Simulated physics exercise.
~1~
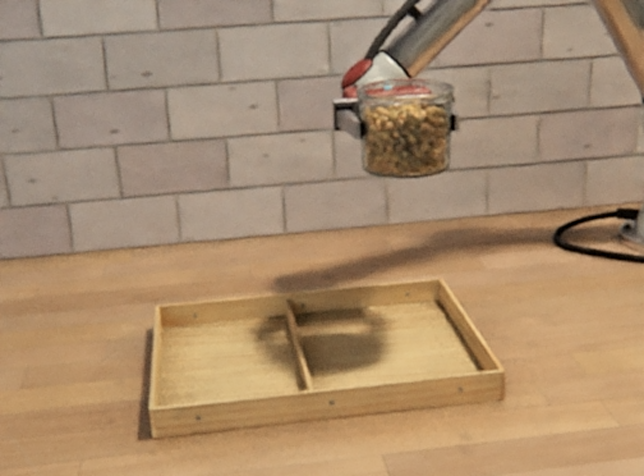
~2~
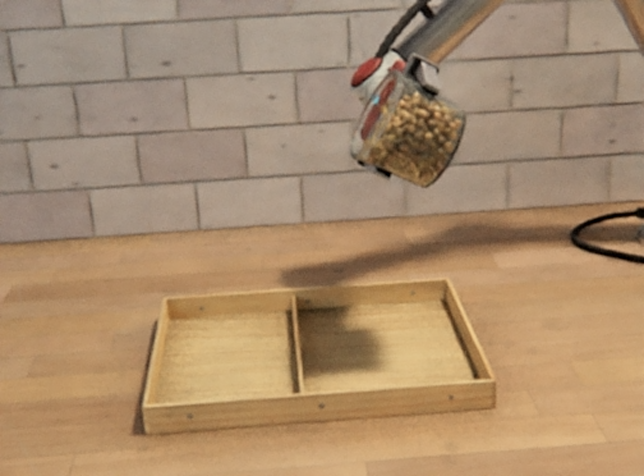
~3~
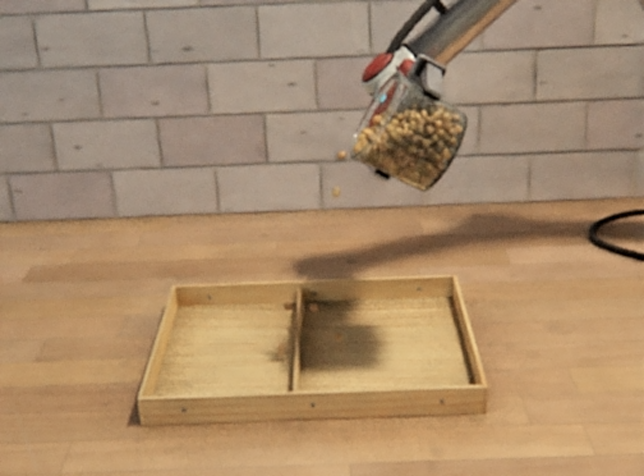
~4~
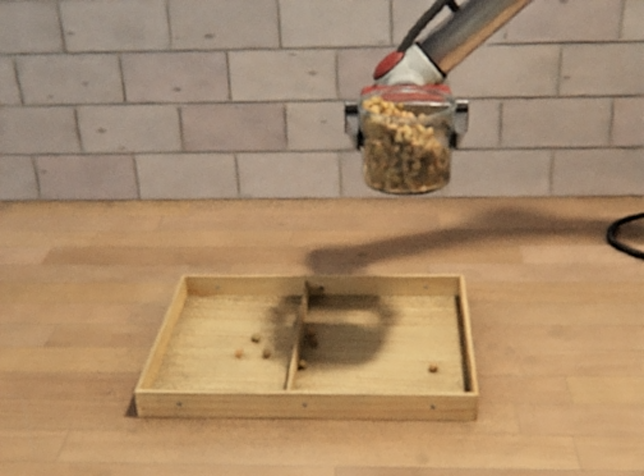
On a wooden tabletop in front of a pale brick wall, a robot arm holds a clear beaker of dried chickpeas above a shallow wooden tray split in two by a cross wall. The arm tips the beaker steeply toward the left, and the chickpeas slump against its side. A few spill over the rim and drop toward the tray. The arm then swings the beaker back upright, with most of the load still inside. At the end it hangs level above the tray, where only a handful of chickpeas lie scattered across both parts.
